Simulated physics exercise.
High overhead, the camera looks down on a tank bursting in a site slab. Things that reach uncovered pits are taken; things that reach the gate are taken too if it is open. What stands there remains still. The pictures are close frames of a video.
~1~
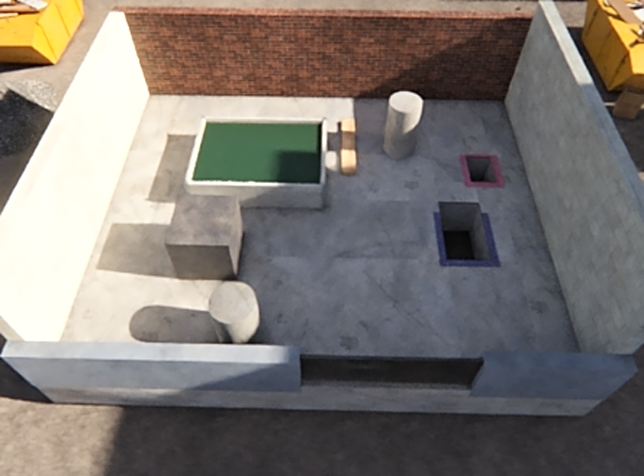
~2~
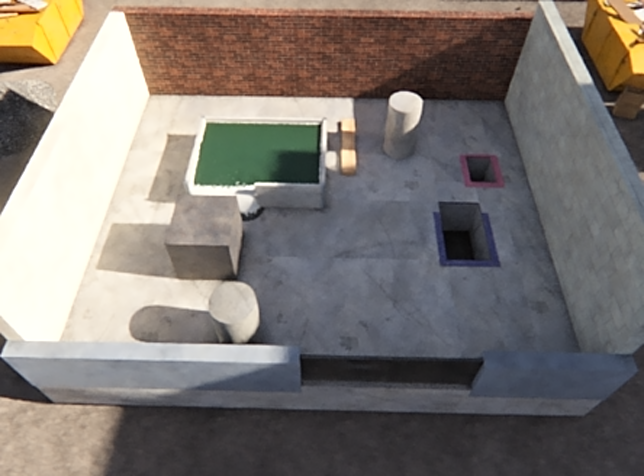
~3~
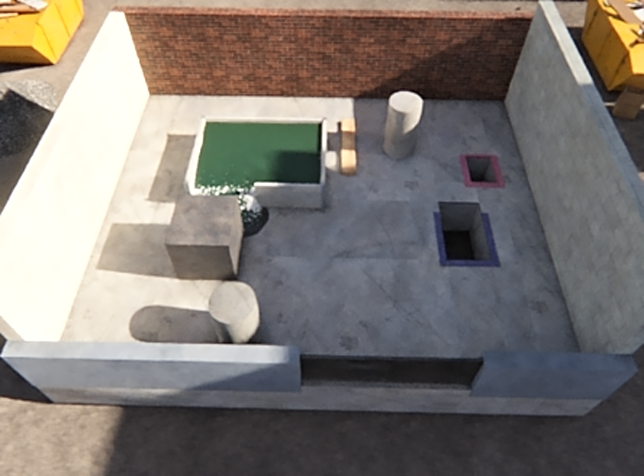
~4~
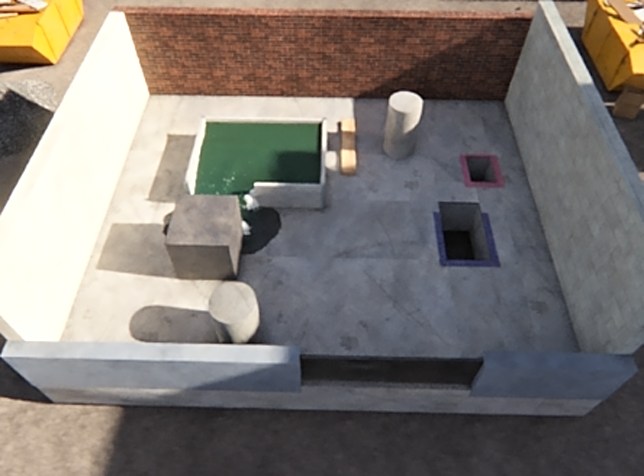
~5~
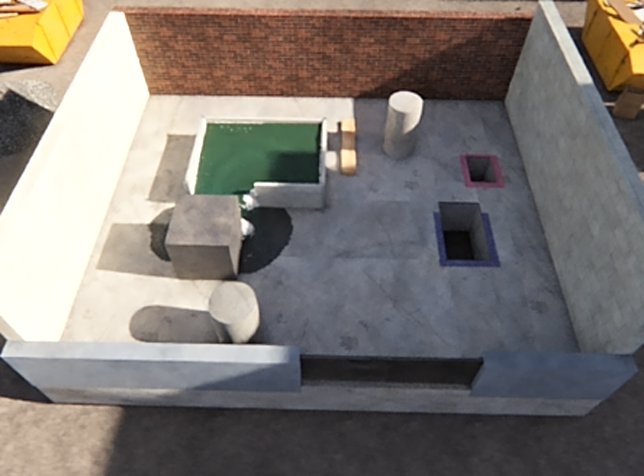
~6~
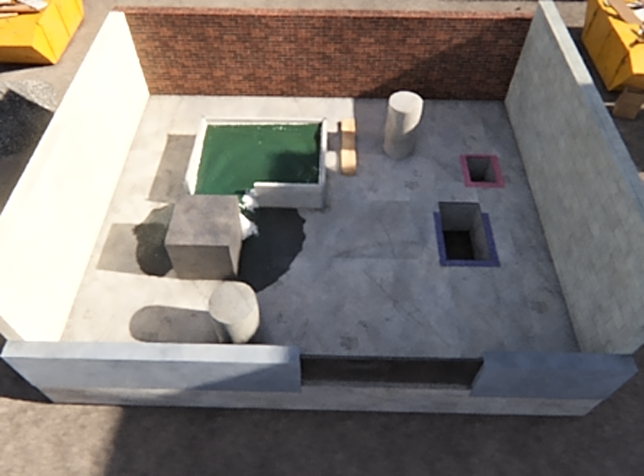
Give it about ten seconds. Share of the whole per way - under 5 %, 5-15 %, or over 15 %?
Gate under 5 %, blue pit 5-15 %, pink pit under 5 %.
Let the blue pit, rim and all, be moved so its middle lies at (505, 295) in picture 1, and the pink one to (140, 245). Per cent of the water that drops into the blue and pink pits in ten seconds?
Blue gets 14 in a hundred; pink gets 20 in a hundred.
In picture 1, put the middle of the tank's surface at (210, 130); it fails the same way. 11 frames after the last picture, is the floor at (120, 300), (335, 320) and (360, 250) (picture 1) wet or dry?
One after the other: Wet, dry, free of water.
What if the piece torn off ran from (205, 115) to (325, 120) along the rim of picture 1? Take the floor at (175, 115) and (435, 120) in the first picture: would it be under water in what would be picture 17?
Point one waterlogged, point two waterlogged.
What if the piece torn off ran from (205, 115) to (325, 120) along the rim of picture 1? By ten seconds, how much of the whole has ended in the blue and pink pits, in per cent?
Blue takes 4 in a hundred, pink takes 10 in a hundred.
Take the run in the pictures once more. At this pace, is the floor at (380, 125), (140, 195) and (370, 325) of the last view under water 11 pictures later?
Taking them as listed, I'd call them high and dry, soaked through and soaked through.
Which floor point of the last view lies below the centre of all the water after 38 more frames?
About (260, 233).
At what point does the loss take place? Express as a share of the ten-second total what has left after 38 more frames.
Working it through, I arrive at 45 per cent.
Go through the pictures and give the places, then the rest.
The first frame shows the tank at (260, 153) is whole and still.
In the second frame, water pours out at (225, 198) and has run to a hidden place.
In the third frame, water pours out at (225, 199) and has run to a hidden place.
In the fourth frame, the front is at (253, 248), out from the gap at (225, 199).
In the fifth frame, the front is at (247, 268), out from the gap at (225, 199).
In the sixth frame, water pours out at (225, 199) and has run to a hidden place.
A moment on, water covers 15 % of the floor; the gate 0 %, the blue pit 0 %, the pink pit 0 %.
Next, water covers 35 % of the floor; the gate 0 %, the blue pit 0 %, the pink pit 0 %.
Then, water covers 55 % of the floor; the gate 0 %, the blue pit 2 %, the pink pit 0 %.
Later, water covers 65 % of the floor; the gate 0 %, the blue pit 5 %, the pink pit 0 %.
In the end, water covers 75 % of the floor; the gate 0 %, the blue pit 10 %, the pink pit 1 %.
